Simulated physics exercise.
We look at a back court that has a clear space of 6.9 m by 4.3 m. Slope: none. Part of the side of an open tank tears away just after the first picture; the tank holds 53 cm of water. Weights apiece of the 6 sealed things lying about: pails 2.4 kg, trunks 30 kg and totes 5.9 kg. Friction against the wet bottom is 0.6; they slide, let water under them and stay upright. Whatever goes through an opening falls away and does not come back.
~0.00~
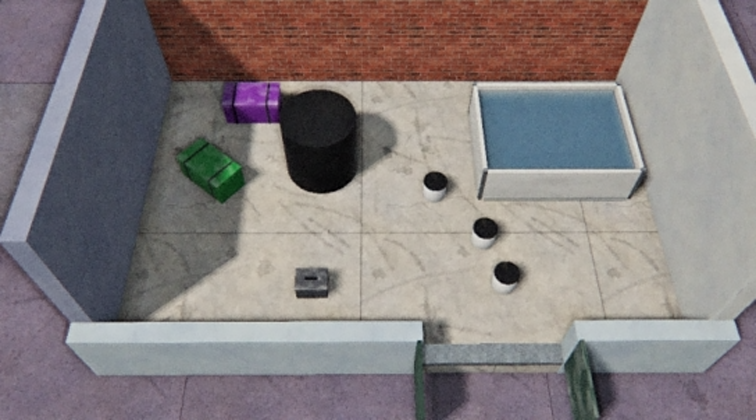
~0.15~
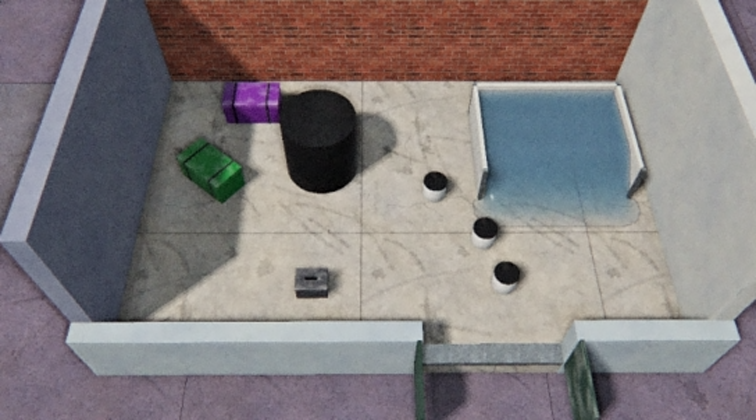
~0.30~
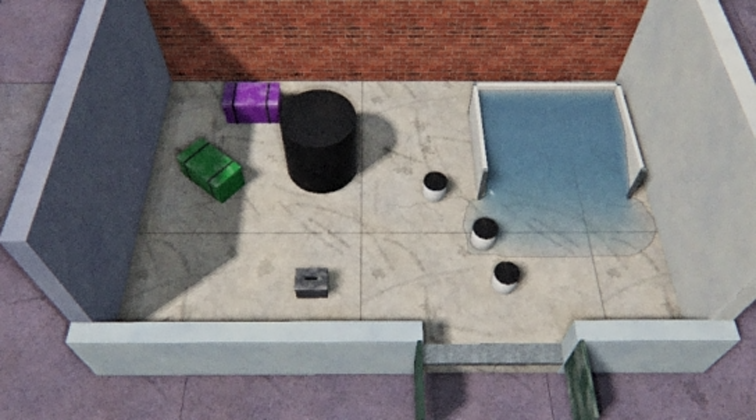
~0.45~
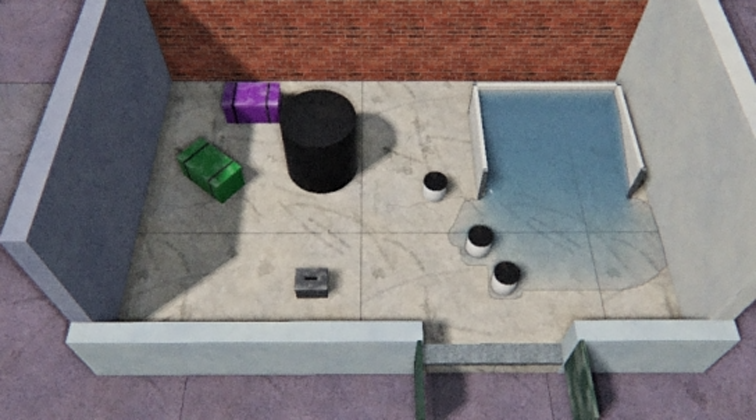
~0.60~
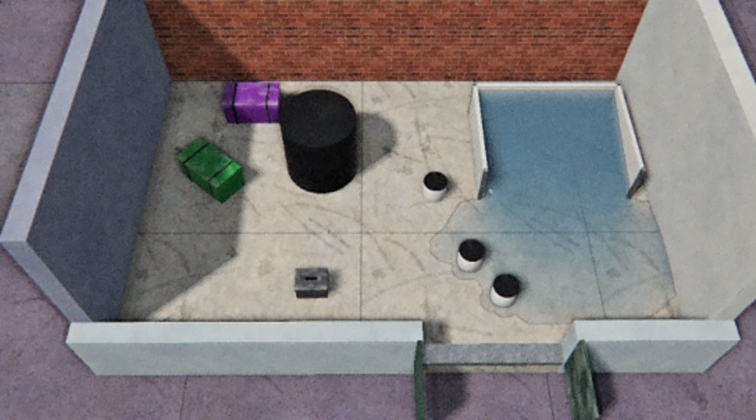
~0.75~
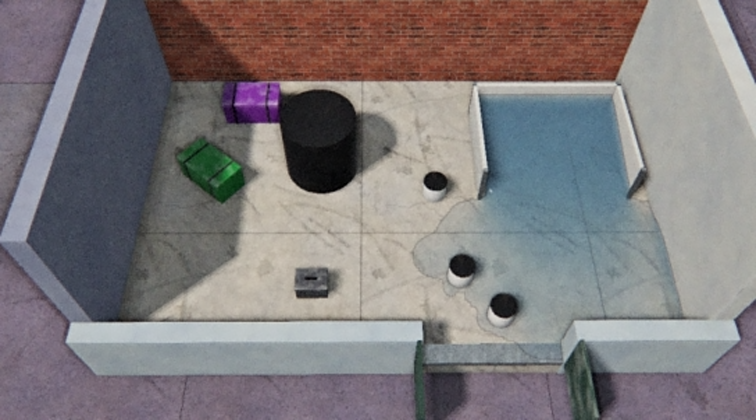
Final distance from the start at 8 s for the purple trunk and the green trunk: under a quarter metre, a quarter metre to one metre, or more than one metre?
Purple trunk: Under a quarter metre, green trunk: Under a quarter metre.
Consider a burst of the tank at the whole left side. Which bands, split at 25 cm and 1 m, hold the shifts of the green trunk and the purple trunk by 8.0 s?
In that case the green trunk winds up well away while the purple trunk winds up well away.
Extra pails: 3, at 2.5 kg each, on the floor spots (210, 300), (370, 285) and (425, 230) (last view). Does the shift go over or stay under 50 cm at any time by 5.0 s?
From first to last: Surpasses it, surpasses it, surpasses it.
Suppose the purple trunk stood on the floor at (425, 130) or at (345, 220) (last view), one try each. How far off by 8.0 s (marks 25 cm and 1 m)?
First it remains in place, then it remains in place.
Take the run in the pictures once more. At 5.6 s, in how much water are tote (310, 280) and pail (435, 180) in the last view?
Some 3 cm at the first, some 1 cm at the second.
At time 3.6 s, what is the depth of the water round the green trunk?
Around 0 cm.
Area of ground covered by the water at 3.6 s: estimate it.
Some 14 m2.
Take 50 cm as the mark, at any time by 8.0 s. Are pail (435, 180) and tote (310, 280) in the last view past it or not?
The first never reached the threshold, and the second topped the threshold.
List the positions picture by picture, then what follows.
In the first frame, the purple trunk at (251, 94), on the bottom; the green trunk at (209, 162), on the bottom; water covers 2.9 m2; 0 of 6 have shifted.
In the second frame, the purple trunk at (251, 94), on the bottom; the green trunk at (209, 162), on the bottom; 3.9 m2 under water; 0 of 6 have shifted.
In the third frame, the purple trunk at (251, 94), on the bottom; the green trunk at (209, 162), on the bottom; 5.0 m2 under water; 0 of 6 have shifted.
In the fourth frame, the purple trunk at (251, 94) rests on the ground; the green trunk at (209, 162), on the bottom; 6.2 m2 under water; 1 of 6 have shifted.
In the fifth frame, the purple trunk at (251, 94), on the bottom; the green trunk at (209, 162) rests on the ground; water covers 7.5 m2; 2 of 6 have shifted.
In the sixth frame, the purple trunk at (251, 94) rests on the ground; the green trunk at (209, 162) rests on the ground; water covers 8.7 m2; 2 of 6 have shifted.
After 1.6 s the purple trunk is near (251, 94), 0.0 m from its start, aground; the green trunk is near (209, 162), 0.0 m from its start, aground; 1 of 6 are out; 1 afloat.
After 3.6 s the purple trunk is near (251, 94), 0.0 m from its start, aground; the green trunk is near (209, 162), 0.0 m from its start, aground; 1 of 6 are out; 0 afloat.
After 5.6 s the purple trunk is near (251, 94), 0.0 m from its start, aground; the green trunk is near (209, 162), 0.0 m from its start, aground; 1 of 6 are out; 1 afloat.
After 8.0 s the purple trunk is near (251, 94), 0.0 m from its start, aground; the green trunk is near (209, 162), 0.0 m from its start, aground; 1 of 6 are out; 0 afloat.
